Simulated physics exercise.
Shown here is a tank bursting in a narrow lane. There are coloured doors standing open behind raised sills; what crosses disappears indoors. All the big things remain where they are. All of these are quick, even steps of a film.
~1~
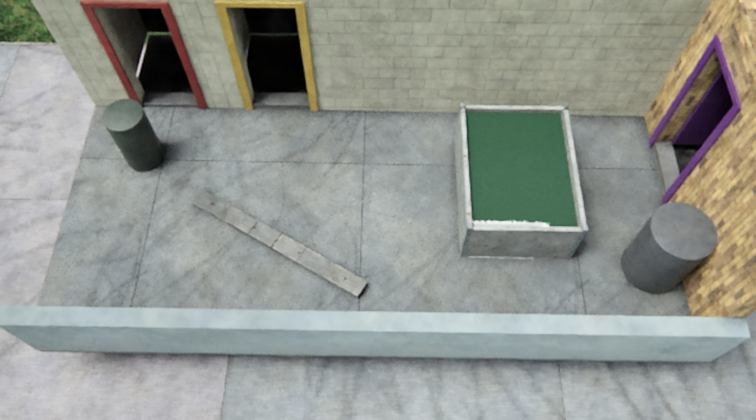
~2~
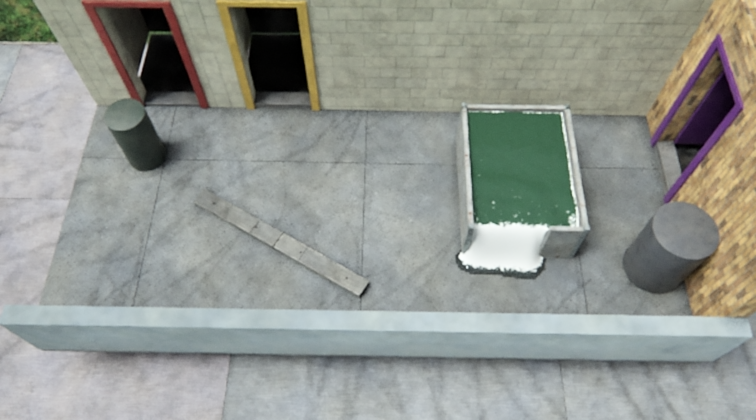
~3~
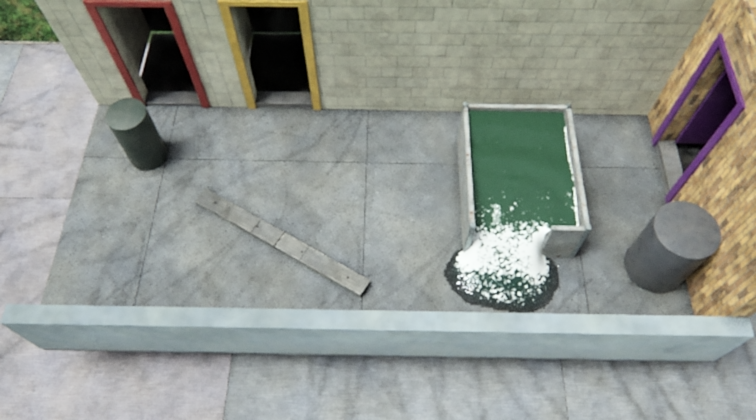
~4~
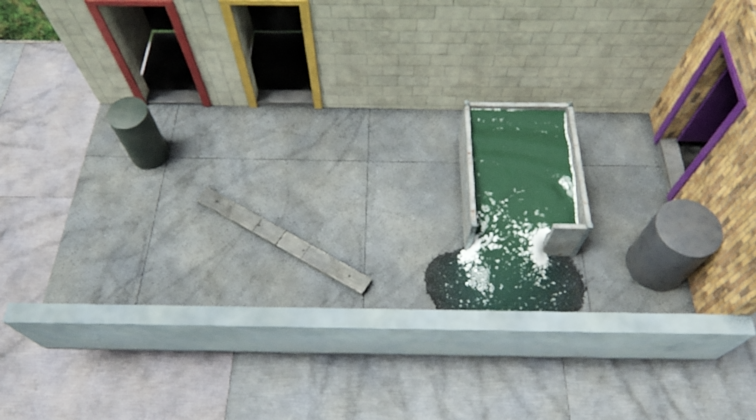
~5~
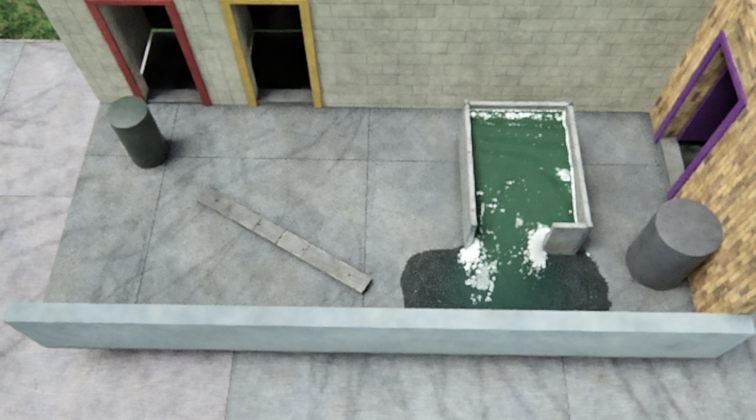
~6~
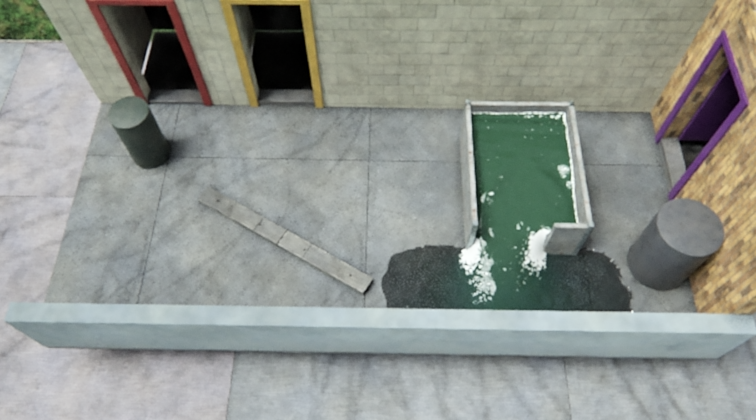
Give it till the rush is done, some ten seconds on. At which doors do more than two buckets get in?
I expect the red door to stop at two buckets or less. I expect the yellow door to stop at two buckets or less. I expect the purple door to stop at two buckets or less.
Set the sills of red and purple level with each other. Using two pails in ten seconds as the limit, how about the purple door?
The purple door tops the mark.
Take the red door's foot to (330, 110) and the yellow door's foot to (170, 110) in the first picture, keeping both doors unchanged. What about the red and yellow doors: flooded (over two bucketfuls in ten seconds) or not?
Result - the red door stays within limits while the yellow door stays within limits.
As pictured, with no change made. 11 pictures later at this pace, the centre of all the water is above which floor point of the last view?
I'd say around (490, 256).
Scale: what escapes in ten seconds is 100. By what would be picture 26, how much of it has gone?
My estimate is roughly 20 percent.
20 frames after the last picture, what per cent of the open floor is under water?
Close to 75 percent, by my reckoning.
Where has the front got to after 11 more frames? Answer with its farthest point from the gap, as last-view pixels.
Near (112, 322).
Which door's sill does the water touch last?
That would be the red one.
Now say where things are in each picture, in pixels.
Still water in the tank at (519, 168), in the first picture.
The front is at (460, 256), out from the gap at (504, 245), in the second picture.
The front is at (544, 298), out from the gap at (505, 246), in the third picture.
Water pours out at (507, 245) and has run to a hidden place, in the fourth picture.
Water pours out at (507, 244) and has run to a hidden place, in the fifth picture.
The front is at a hidden place, out from the gap at (508, 244), in the sixth picture.
A moment on, water covers 20 % of the floor; the red door not reached, the yellow door not reached, the purple door not reached.
Next, water covers 40 % of the floor; the red door not reached, the yellow door not reached, the purple door not reached.
Then, water covers 75 % of the floor; the red door not reached, the yellow door wet at the sill, nothing in, the purple door wet at the sill, nothing in.
Later, water covers 90 % of the floor; the red door wet at the sill, nothing in, the yellow door wet at the sill, nothing in, the purple door wet at the sill, nothing in.
In the end, water covers 95 % of the floor; the red door wet at the sill, nothing in, the yellow door wet at the sill, nothing in, the purple door wet at the sill, nothing in.
